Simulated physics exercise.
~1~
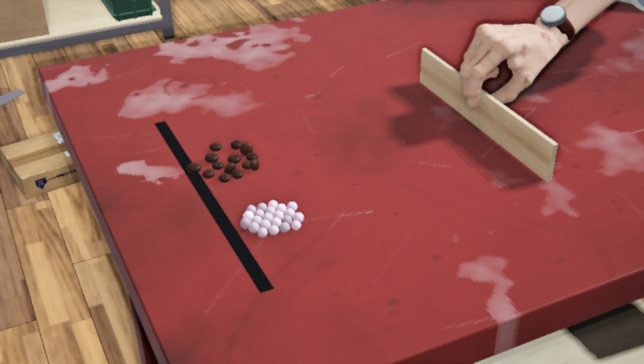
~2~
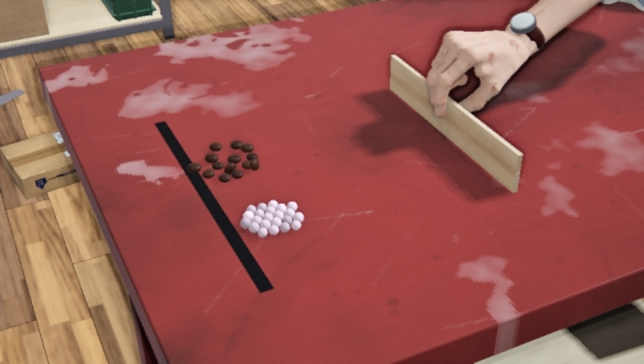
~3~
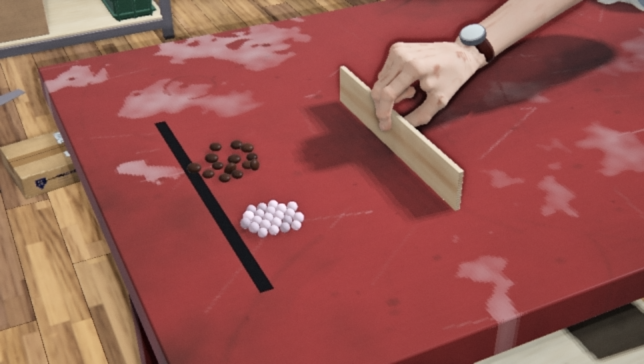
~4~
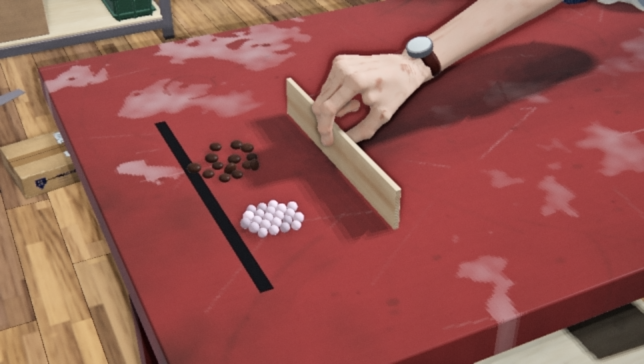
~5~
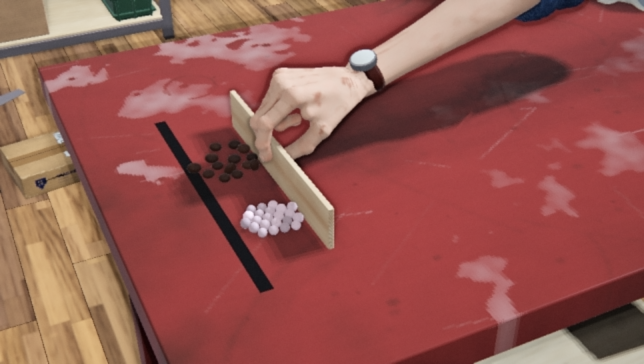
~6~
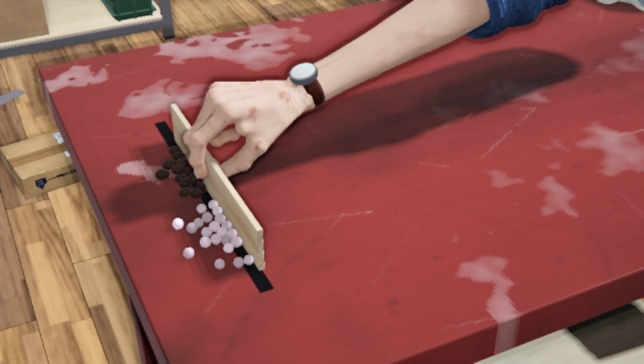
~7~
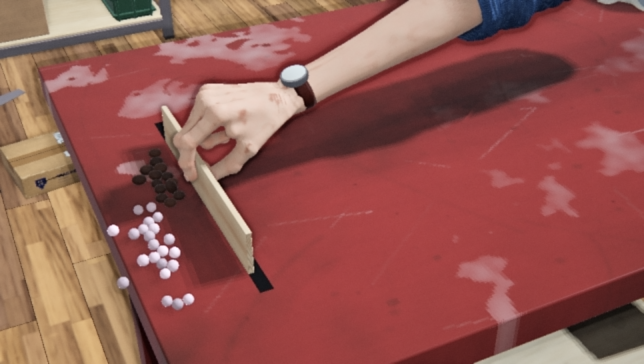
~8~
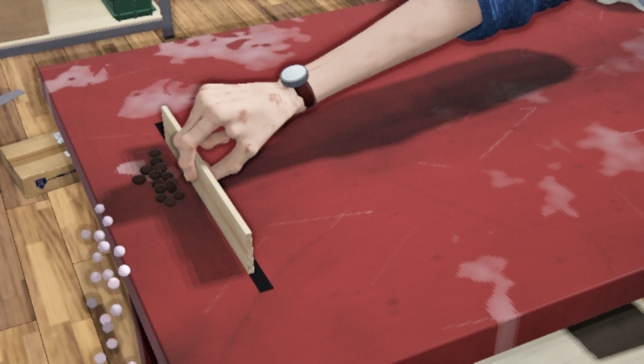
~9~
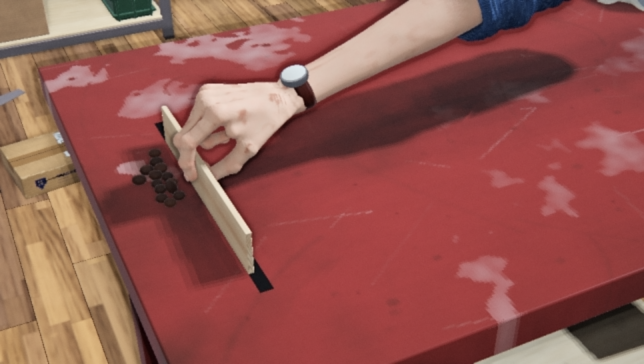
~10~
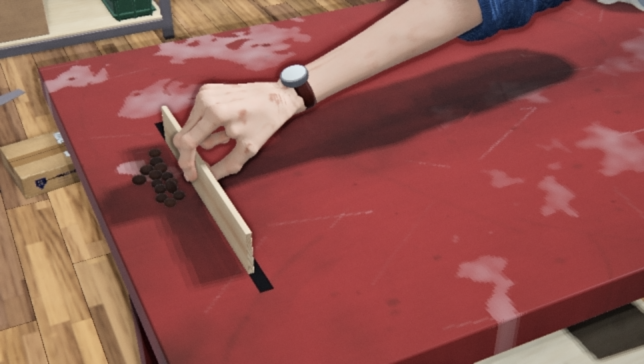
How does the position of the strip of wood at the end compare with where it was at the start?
It started well to the right of the loose pieces, toward the upper right of the view, and ended much farther left, standing at the black tape.
